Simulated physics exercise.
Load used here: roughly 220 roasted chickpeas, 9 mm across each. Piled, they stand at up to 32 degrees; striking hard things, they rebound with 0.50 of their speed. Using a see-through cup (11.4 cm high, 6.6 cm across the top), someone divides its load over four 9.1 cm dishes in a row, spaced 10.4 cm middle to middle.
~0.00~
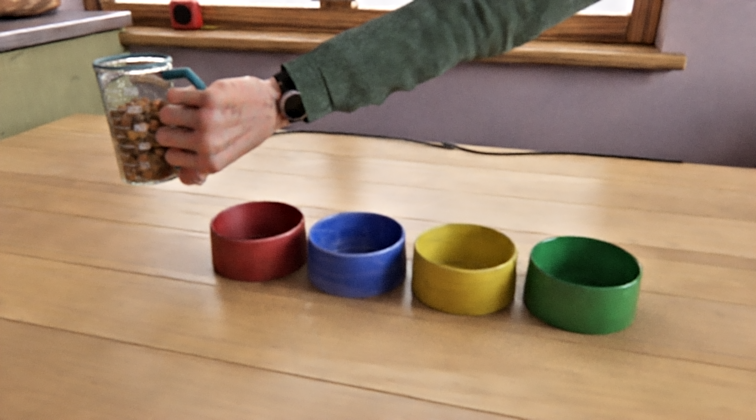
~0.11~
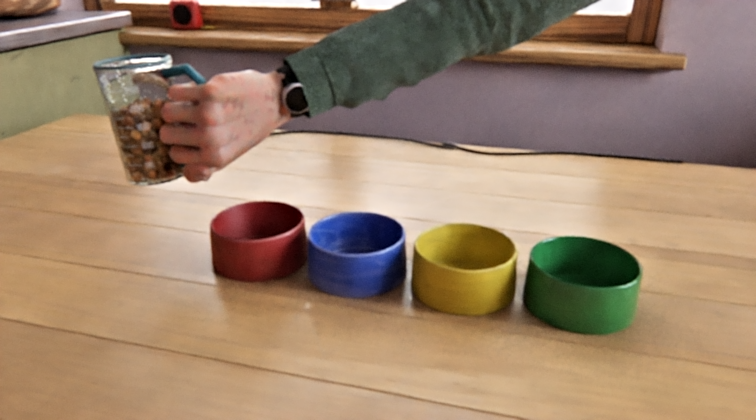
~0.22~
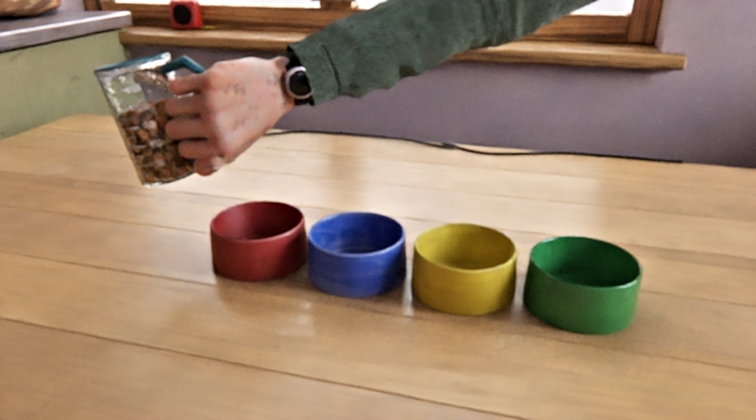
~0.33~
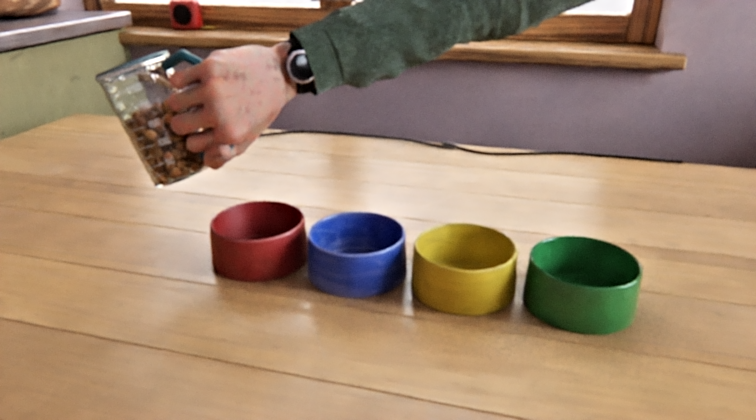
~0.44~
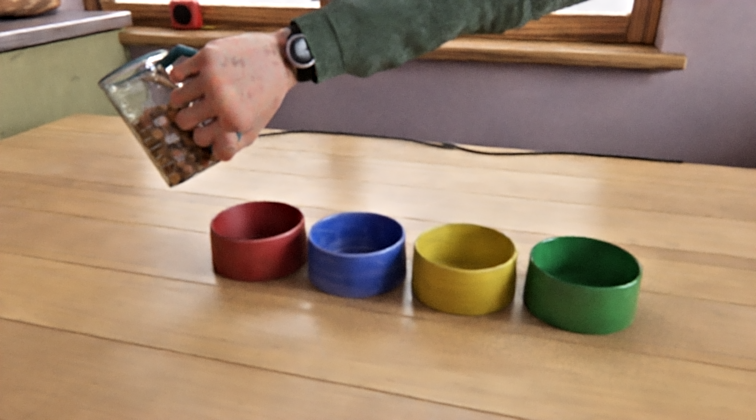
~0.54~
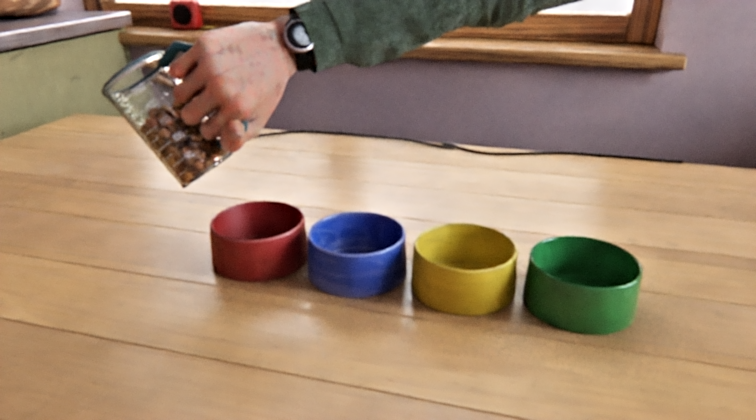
A hand tilts a clear cup of small brown pieces to the left above the table.
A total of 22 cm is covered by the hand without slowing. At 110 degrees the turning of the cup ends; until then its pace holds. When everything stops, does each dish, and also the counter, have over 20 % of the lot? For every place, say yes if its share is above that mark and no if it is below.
Red dish: Yes, blue dish: No, green dish: No, yellow dish: No, counter: Yes.
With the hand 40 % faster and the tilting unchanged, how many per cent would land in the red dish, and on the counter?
The shares would then be red 90 and counter 10.
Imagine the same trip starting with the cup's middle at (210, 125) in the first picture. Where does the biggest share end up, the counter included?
I'd say red collects the most.
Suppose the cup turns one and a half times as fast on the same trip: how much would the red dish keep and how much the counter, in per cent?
Shares - red: 10, counter: 90.
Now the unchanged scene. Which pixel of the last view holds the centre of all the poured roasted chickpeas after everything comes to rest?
Close to pixel (206, 247).
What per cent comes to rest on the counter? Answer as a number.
The share comes to some 60 percent.
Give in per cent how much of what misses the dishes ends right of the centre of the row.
Estimated share comes to about 0 per cent.
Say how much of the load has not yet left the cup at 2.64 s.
Near 10 per cent of the load.
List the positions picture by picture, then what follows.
Cup at (143, 120), tilt 0 degrees, lip at (103, 60), moved 0.0 cm; middle of the pieces at (144, 142); red dish at (258, 220); blue dish at (357, 232); yellow dish at (465, 246); green dish at (585, 261), in the first frame.
Cup at (146, 120), tilt 4 degrees, lip at (104, 62), moved 0.3 cm; middle of the pieces at (148, 143), in the second frame.
Cup at (153, 121), tilt 12 degrees, lip at (105, 68), moved 1.1 cm; middle of the pieces at (157, 144), in the third frame.
Cup at (159, 121), tilt 20 degrees, lip at (107, 75), moved 1.8 cm; middle of the pieces at (166, 144), in the fourth frame.
Cup at (166, 122), tilt 28 degrees, lip at (110, 83), moved 2.5 cm; middle of the pieces at (175, 144), in the fifth frame.
Cup at (172, 122), tilt 36 degrees, lip at (114, 91), moved 3.3 cm; middle of the pieces at (184, 143); red dish at (258, 220); blue dish at (357, 232); yellow dish at (465, 246); green dish at (585, 261). The cup turns about 75 degrees a second and travels 7 cm a second, in the sixth frame.
After 1.80 s, tilt 110 degrees; cup holds 70 %.
Then, at 2.64 s, tilt 110 degrees; cup holds 10 %, red 30 %.
Then, at 3.49 s, tilt 110 degrees; cup holds 0 %, red 40 %.
At rest (3.8 s), red 40 %, blue 0 %, green 0 %, yellow 0 %, counter 60 %.
